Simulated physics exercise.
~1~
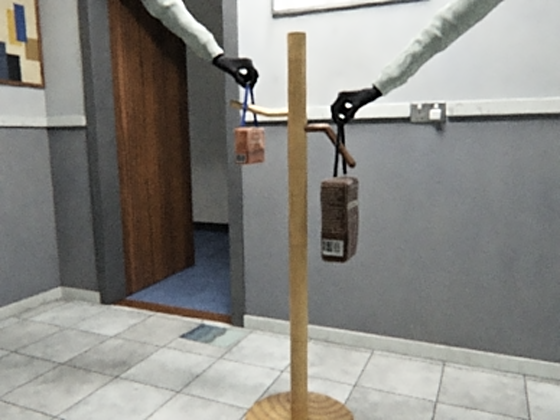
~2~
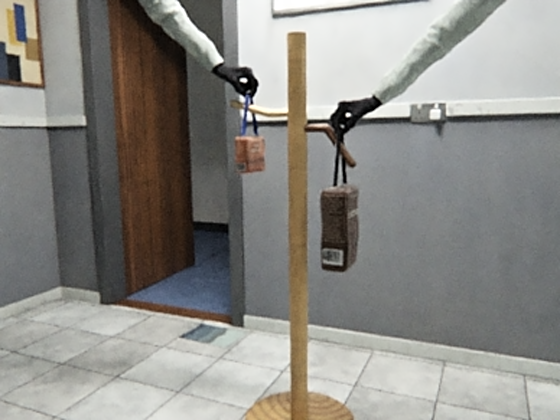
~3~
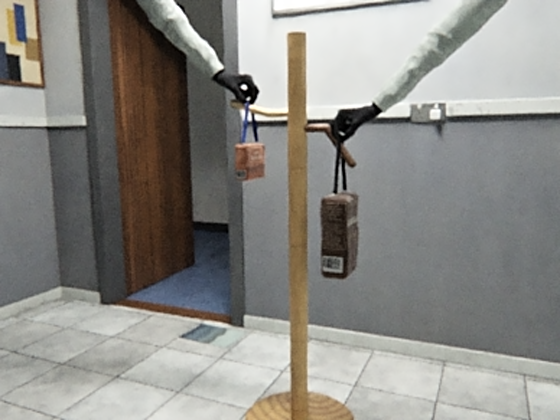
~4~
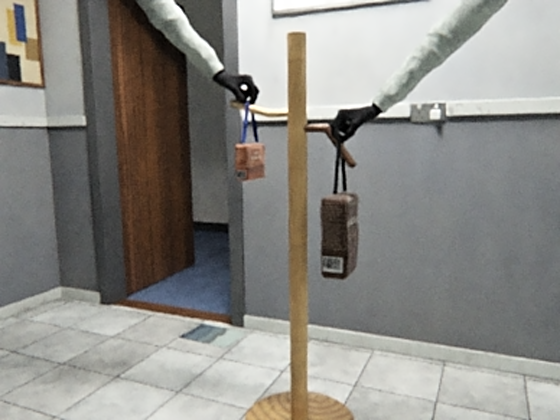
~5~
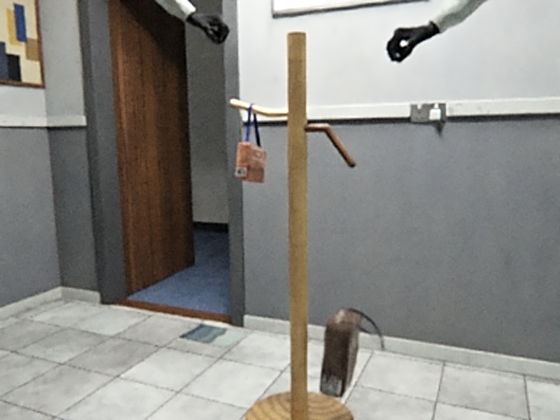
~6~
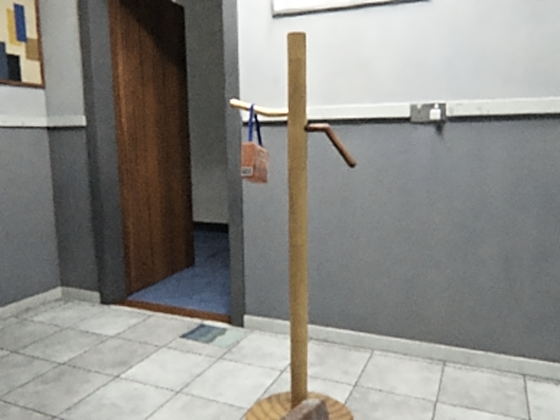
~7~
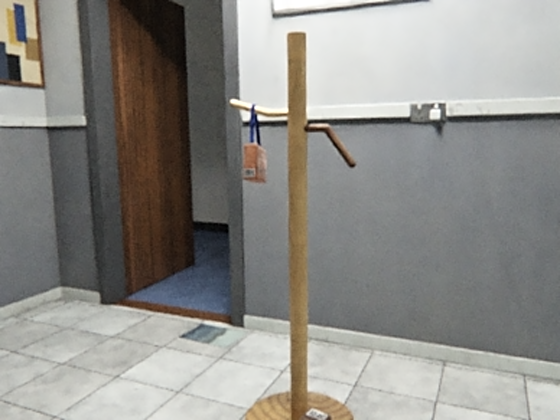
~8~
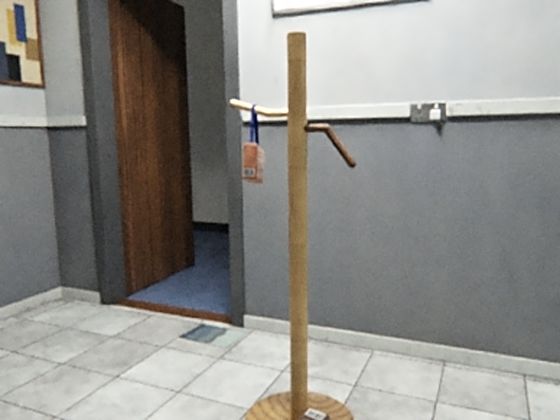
Two black-gloved hands lowered a small orange pouch and a larger brown sack by their loops onto a wooden stand's pegs, then let go. The pouch stayed hanging on the left, while the sack dropped from the right and ended on its side at the base.
